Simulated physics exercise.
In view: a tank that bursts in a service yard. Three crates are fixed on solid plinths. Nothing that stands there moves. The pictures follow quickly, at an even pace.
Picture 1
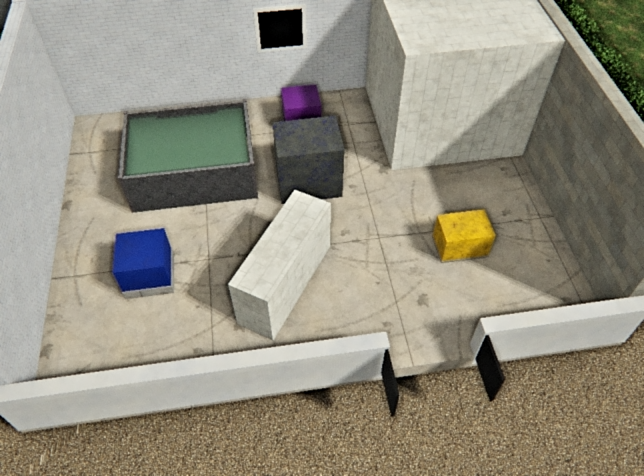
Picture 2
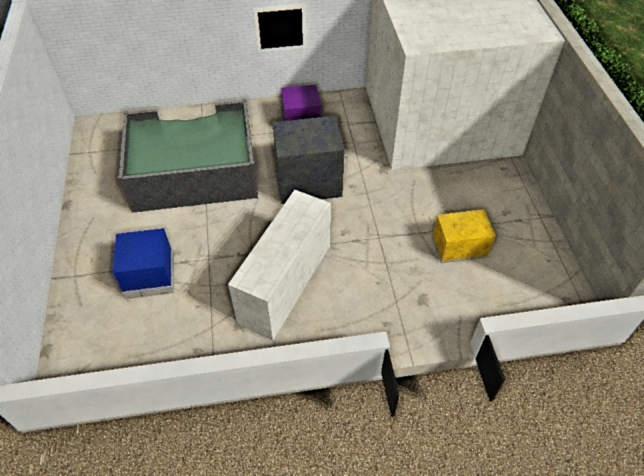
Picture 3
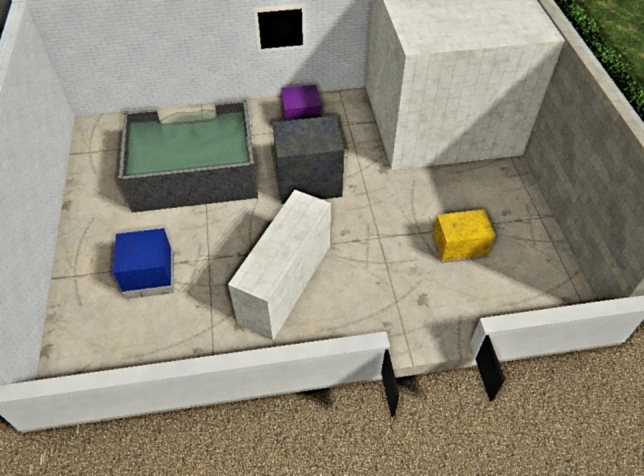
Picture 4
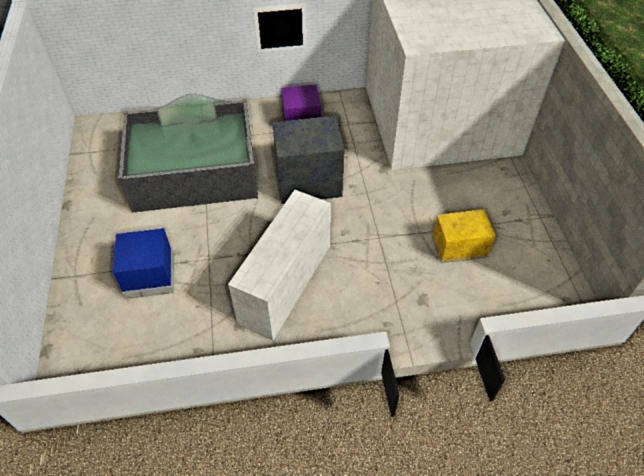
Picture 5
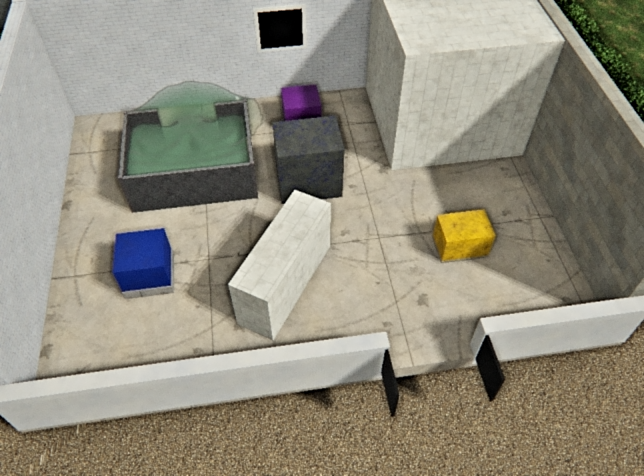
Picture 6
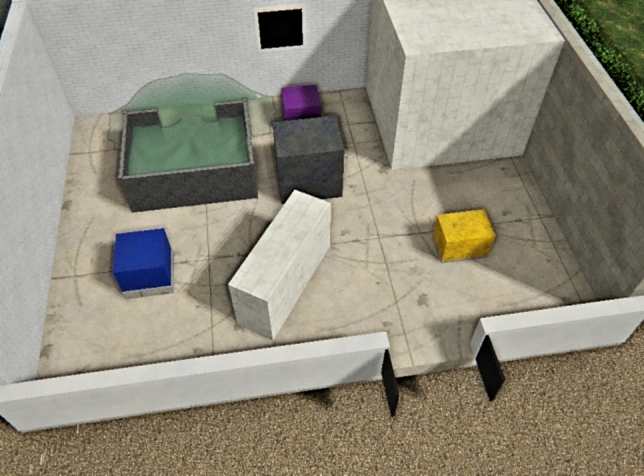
A walled service yard with a pale tiled floor is seen from high above its low front wall by a camera that stays still. A dark-sided tank of green water stands at the back left, with purple and dark grey boxes beside it, a blue box in front, a long whitish block mid-yard, a yellow box and a big pale block right. Water breaks through a gap in the tank's far side and spreads behind it in a translucent fan.
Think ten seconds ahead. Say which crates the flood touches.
One by one: The yellow crate is soaked; the purple crate is soaked; the blue crate keeps dry.
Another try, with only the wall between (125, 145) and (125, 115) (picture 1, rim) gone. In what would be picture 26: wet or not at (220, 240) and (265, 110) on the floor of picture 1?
In turn: Wet, flooded.
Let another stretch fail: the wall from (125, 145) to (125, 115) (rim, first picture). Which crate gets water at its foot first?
First comes the blue-painted one.
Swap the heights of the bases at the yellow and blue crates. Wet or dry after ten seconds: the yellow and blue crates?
My reading: The yellow one is spared, the blue one is topped.
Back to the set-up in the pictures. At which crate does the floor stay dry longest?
I say the one in yellow.
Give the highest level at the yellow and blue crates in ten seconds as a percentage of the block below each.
Near 280 and 70 in a hundred.
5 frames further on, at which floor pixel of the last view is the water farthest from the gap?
Around (362, 90).
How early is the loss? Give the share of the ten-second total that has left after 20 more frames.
I make it 0 per cent.
A moment on, water covers 15 % of the floor; the yellow crate not reached, the purple crate water round its plinth, the blue crate not reached.
Next, water covers 25 % of the floor; the yellow crate not reached, the purple crate water round its plinth, the blue crate not reached.
Then, water covers 50 % of the floor; the yellow crate not reached, the purple crate water round its plinth, the blue crate water round its plinth.
Later, water covers 80 % of the floor; the yellow crate water round its plinth, the purple crate water round its plinth, the blue crate water round its plinth.
In the end, water covers 90 % of the floor; the yellow crate was topped, the purple crate was topped, the blue crate stayed above the water.
